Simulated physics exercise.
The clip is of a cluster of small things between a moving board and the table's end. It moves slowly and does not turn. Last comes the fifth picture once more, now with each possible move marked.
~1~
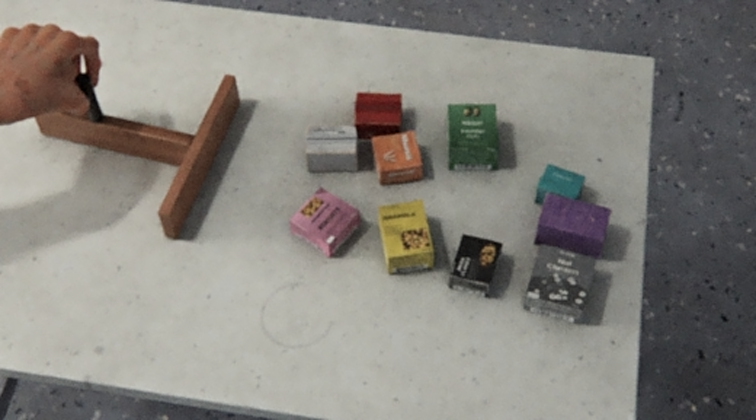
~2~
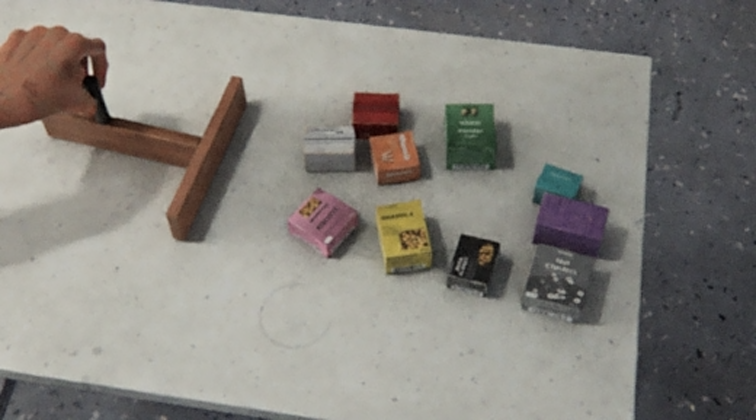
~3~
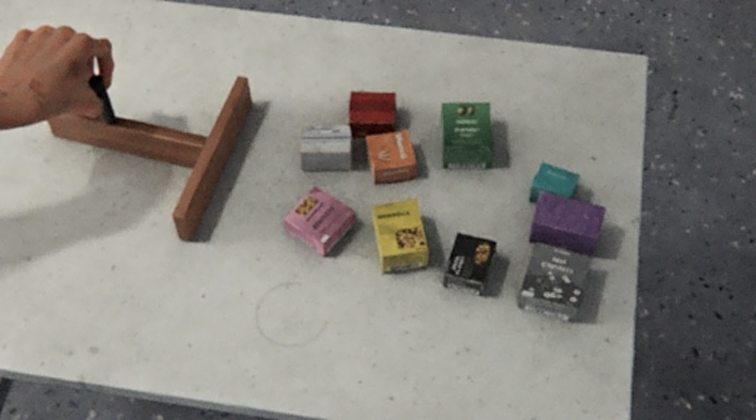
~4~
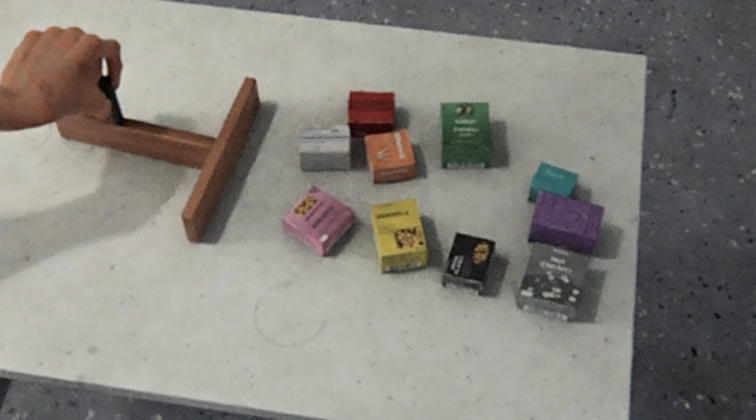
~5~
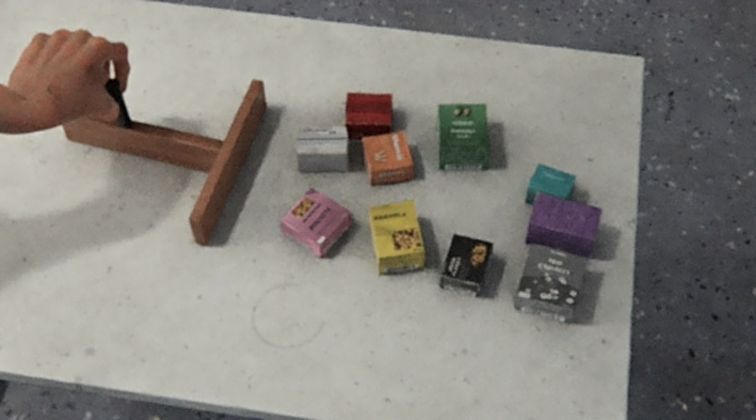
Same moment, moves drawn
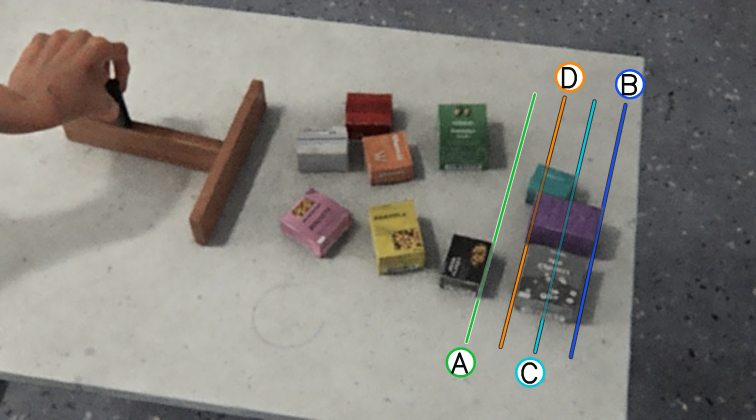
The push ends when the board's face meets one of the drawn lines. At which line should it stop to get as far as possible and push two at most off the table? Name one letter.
No farther than A.
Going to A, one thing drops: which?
The grey packet goes over.
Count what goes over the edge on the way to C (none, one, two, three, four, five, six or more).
By then, six or more.
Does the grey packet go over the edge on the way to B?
By then, yes.
On the marked copy, A at (503, 209); B at (600, 222); C at (567, 218); D at (535, 213).
Taking A. A third of the way, board (324, 159); red box (379, 119); orange packet (413, 164).
Two thirds of the way, board (422, 172); grey packet (580, 288); turquoise box (555, 191).
When it is over, board (500, 182); grey packet over the edge; purple block (634, 237); one fallen.
As for the rest, B drops seven; C drops six; D drops five.
